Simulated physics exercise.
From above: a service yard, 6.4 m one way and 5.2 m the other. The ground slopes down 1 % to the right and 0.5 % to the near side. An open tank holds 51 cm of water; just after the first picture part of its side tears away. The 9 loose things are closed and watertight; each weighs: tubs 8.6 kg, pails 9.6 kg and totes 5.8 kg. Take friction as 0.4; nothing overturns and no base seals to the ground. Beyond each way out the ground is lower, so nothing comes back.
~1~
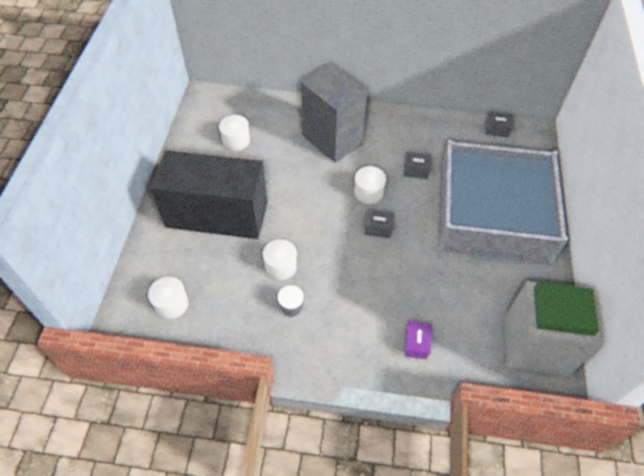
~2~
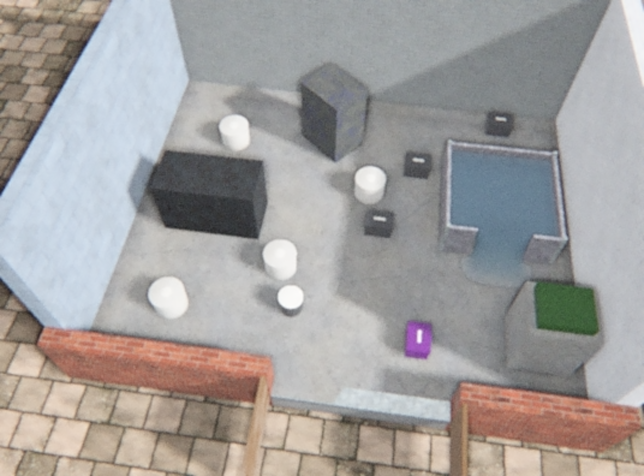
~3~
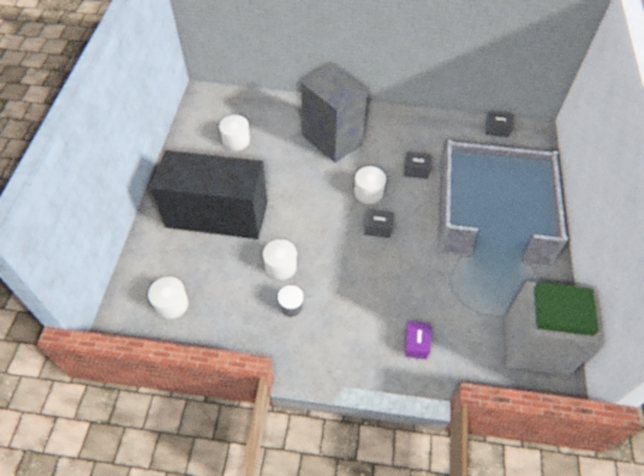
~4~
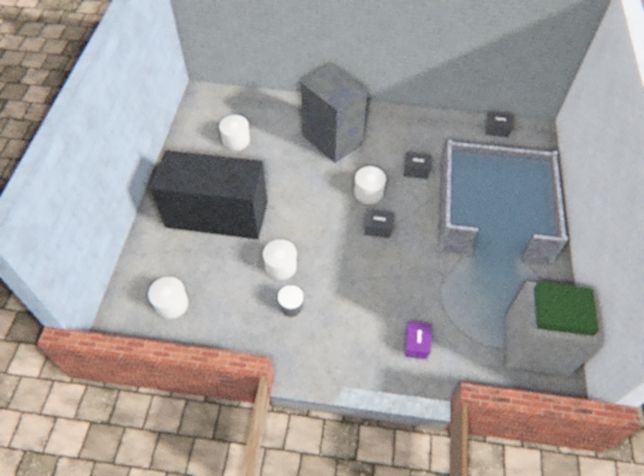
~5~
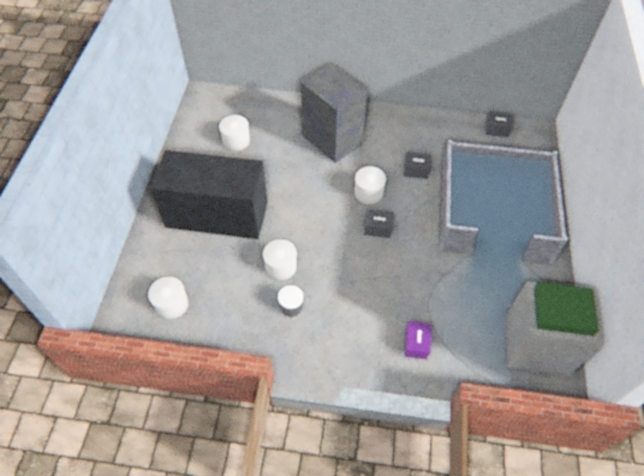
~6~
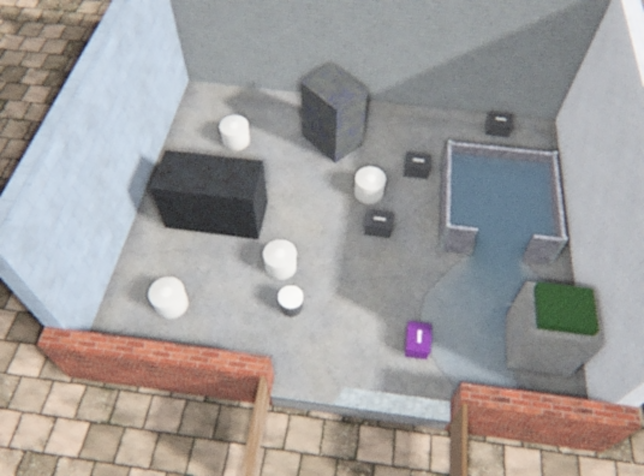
Water pours through a gap in the tank's near side and spreads around the purple tote.
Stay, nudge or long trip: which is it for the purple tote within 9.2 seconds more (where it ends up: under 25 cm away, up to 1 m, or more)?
The purple tote ends far away.
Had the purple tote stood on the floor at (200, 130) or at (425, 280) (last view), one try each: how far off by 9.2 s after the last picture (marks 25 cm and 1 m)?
In turn: It holds its place; it barely shifts.
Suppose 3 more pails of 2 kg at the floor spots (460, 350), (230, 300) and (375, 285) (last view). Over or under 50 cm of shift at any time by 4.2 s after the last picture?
In turn: More, short of it, short of it.
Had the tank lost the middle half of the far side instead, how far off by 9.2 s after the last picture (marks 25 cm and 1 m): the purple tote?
In that case the purple tote holds its place.
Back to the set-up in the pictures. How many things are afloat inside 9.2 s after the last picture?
0 of them.
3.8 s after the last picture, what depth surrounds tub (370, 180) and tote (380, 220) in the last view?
About 0 and 0 cm.
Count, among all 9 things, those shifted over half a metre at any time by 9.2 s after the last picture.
I count 1.
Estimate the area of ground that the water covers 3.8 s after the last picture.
About 12 m2.
Then, 1.2 s after the last picture the purple tote is near (357, 382), 1.0 m from its start, aground; 0 of 9 are out; 0 afloat.
Then, 3.8 s after the last picture the purple tote has gone out; 1 of 9 are out; 0 afloat.
Then, 6.2 s after the last picture the purple tote has gone out; 1 of 9 are out; 0 afloat.
Then, 9.2 s after the last picture the purple tote has gone out; 1 of 9 are out; 0 afloat.
